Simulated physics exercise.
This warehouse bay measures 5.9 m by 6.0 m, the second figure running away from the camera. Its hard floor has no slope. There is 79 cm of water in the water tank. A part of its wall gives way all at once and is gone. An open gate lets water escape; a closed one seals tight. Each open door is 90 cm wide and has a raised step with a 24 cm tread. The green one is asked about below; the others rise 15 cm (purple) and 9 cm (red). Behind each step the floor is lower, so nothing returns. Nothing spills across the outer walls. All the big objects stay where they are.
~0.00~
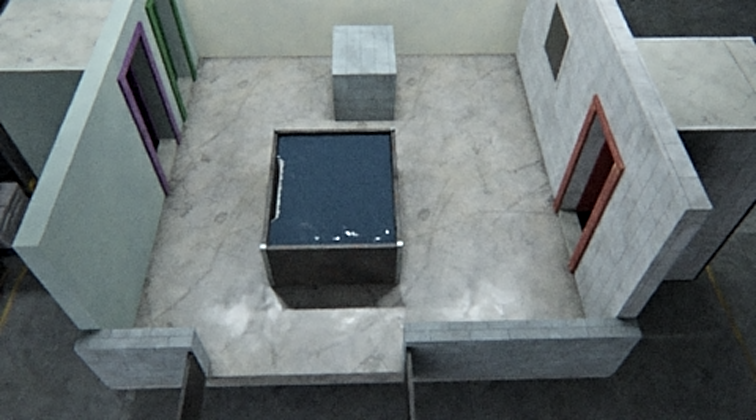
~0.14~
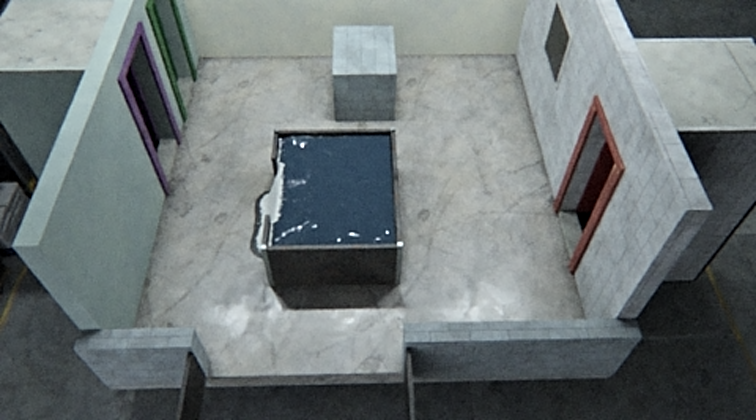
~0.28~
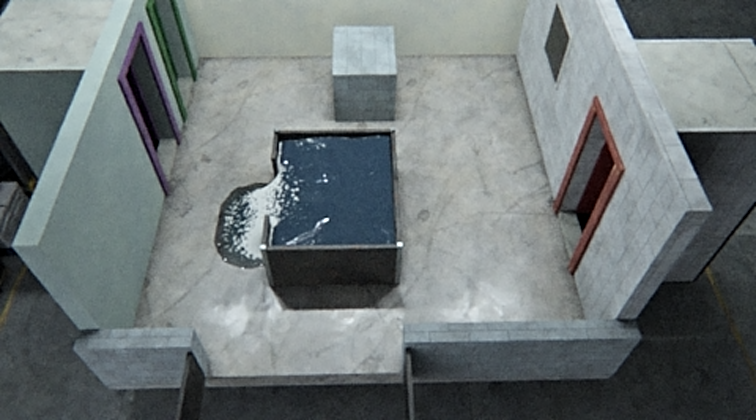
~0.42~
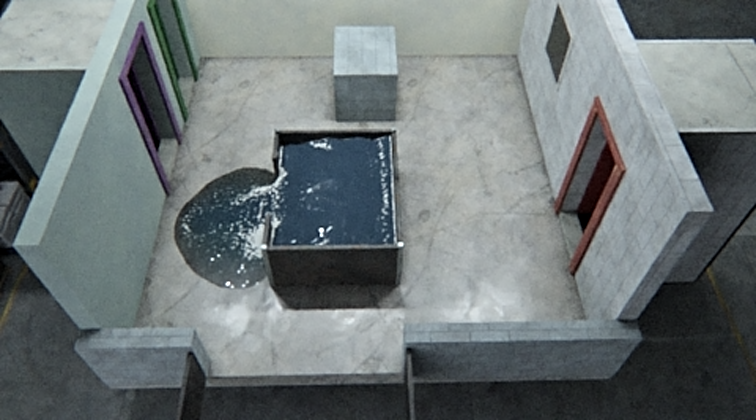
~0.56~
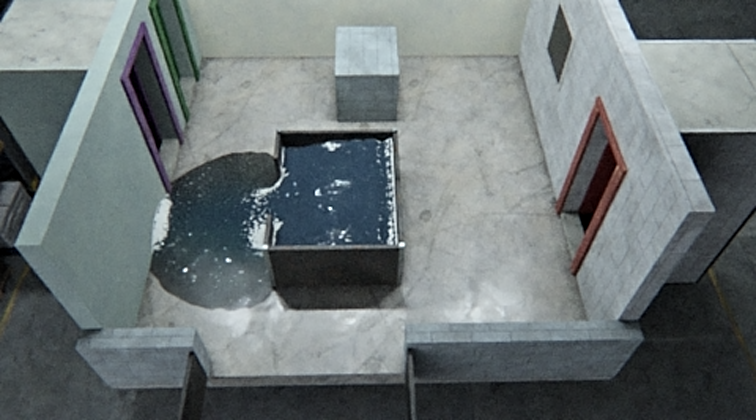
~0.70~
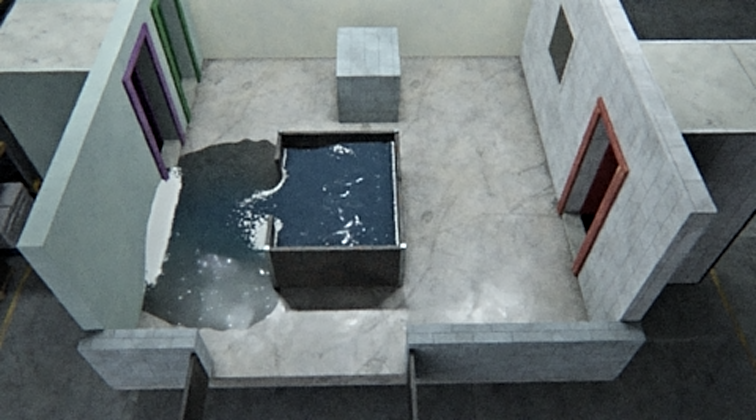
Water sits nearly still in a dark square tank on a pale marbled floor, then bursts through a gap in the tank's left side. It spreads leftward in a widening, foam-flecked dark pool, reaches the pale green wall and runs along its base, below the purple-framed doorway.
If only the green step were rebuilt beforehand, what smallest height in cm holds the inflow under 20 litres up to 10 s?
About 7 cm.
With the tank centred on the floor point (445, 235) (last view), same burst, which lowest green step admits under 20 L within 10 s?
Some 10.5 cm.
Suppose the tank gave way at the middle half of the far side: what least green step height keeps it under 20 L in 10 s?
Some 17 cm.
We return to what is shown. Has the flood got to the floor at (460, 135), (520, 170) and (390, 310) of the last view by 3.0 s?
In that order: Still dry, dry, under water.
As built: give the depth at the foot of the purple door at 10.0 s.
Roughly 6.5 cm deep.
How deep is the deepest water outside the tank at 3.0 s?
About 30 cm.
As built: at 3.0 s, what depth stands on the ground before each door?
Depths in cm: Purple 19, green 8, red 0.
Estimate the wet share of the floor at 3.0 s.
Near 50 per cent is wet.
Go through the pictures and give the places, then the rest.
The first picture shows still water, 79 cm deep, in the water tank at (334, 188); the green door at (174, 51) is dry.
In the second picture, the gap is at (278, 213), the front 0.3 m out at (256, 247); the back of the water tank holds 79 cm.
In the third picture, the gap is at (278, 214), the front 0.8 m out at (222, 244); the back of the water tank holds 78 cm.
In the fourth picture, the front is at (180, 228), 1.5 m from the gap at (279, 214); 2.1 m2 of floor is wet, 71 cm left at the back.
In the fifth picture, water pours out at (280, 214) and has run 1.8 m, to (170, 190); about 6 cm deep outside, 67 cm at the back.
In the sixth picture, water pours out at (281, 214) and has run 1.9 m, to (164, 173); about 6 cm deep outside, 67 cm at the back; the green door at (179, 52), 3.3 m from the gap, is still 1.3 m from the nearest water.
After 1.4 s water covers 20 % of the floor, deepest (52 cm) near (130, 360); 7 cm at the green door, 0 litres in over its 11 cm step.
After 3.0 s water covers 50 % of the floor, deepest (30 cm) near (133, 347); 8 cm at the green door, 0 litres in over its 11 cm step.
After 10.0 s water covers 100 % of the floor, deepest (11 cm) near (303, 166); 8 cm at the green door, 2 litres in over its 11 cm step.
At the green door as built, the water arrived by 1.3 s and peaked near 10 cm at 1.8 s.
With a step of 6 cm, 30 litres would have come in within the 10 s; with 8.5 cm, 10 litres. So under 20 litres takes about 7 cm.
